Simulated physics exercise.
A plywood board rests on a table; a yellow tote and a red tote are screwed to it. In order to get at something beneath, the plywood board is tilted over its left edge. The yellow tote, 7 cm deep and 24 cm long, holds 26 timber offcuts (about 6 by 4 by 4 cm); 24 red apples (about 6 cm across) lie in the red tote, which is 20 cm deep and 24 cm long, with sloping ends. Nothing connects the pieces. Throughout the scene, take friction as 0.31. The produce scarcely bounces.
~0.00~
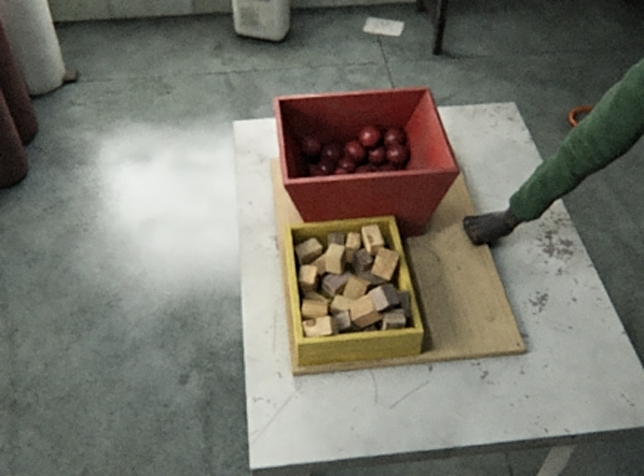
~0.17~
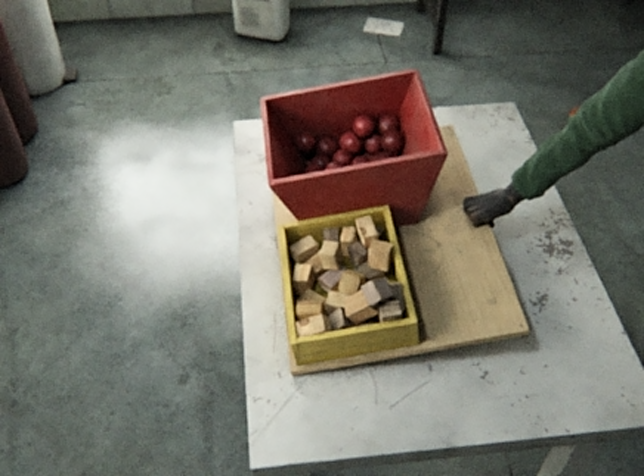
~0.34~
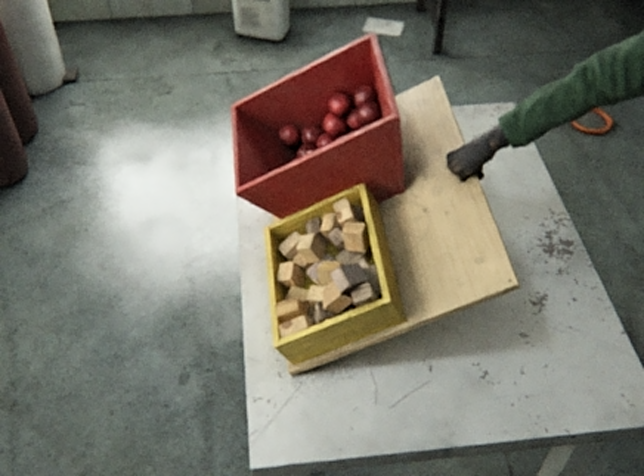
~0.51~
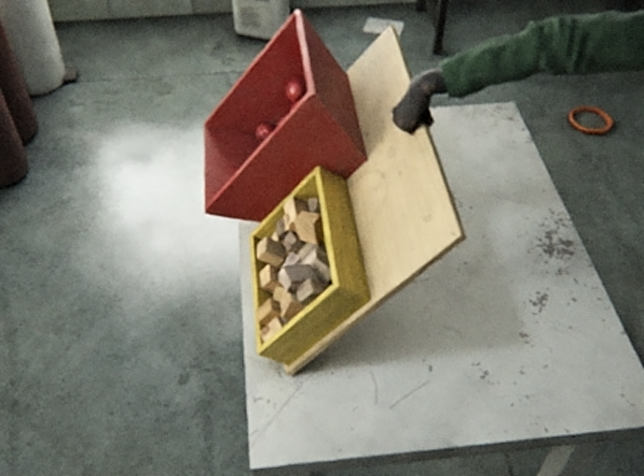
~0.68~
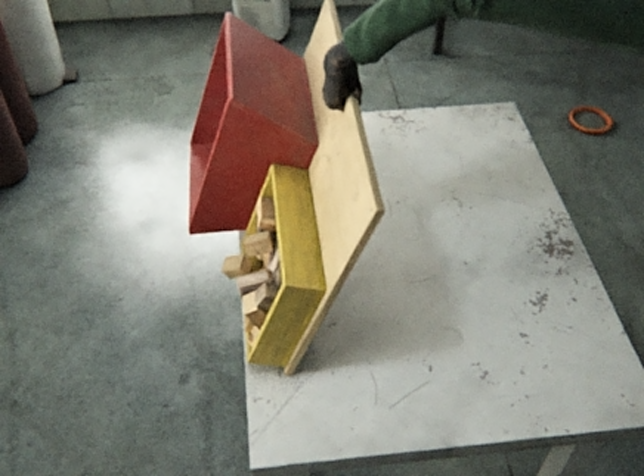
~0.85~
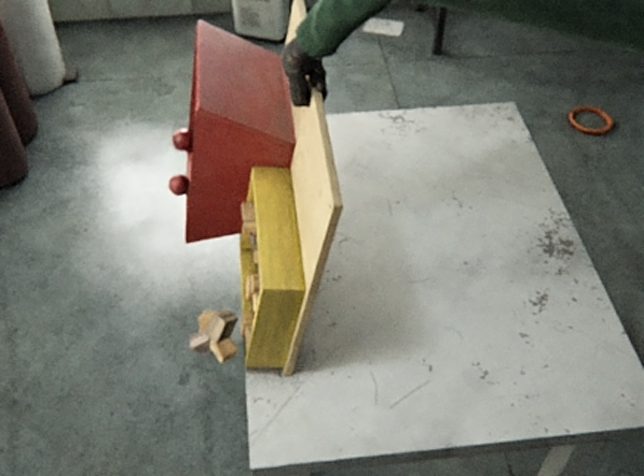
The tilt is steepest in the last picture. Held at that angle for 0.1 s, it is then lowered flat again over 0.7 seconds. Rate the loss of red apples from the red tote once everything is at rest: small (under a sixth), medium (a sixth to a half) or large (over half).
Large.
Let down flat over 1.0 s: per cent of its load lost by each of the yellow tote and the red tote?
In that case yellow tote 20 %, red tote 70 %.
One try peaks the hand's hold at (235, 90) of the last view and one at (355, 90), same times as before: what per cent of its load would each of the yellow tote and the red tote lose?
Yellow tote: 80 %, then 20 %; red tote: 100 %, then 20 %.
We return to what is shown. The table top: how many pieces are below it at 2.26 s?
Piece count: About 20.
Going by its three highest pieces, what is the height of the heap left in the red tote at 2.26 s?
Roughly 7 cm.
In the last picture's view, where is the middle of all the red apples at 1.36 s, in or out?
Roughly at (159, 237).
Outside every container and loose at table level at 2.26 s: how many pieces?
The count is about 0.
After 1.07 s, tilt 73°; 6 of 26 out of the yellow tote and 11 of 24 out of the red tote.
After 1.36 s, tilt 29°; 6 of 26 out of the yellow tote and 16 of 24 out of the red tote.
After 1.75 s, tilt 0°; 6 of 26 out of the yellow tote and 16 of 24 out of the red tote.
When it is over (at 2.26 s), 6 of 26 out of the yellow tote and 16 of 24 out of the red tote. Asked share, 16 of 24, 67 per cent.
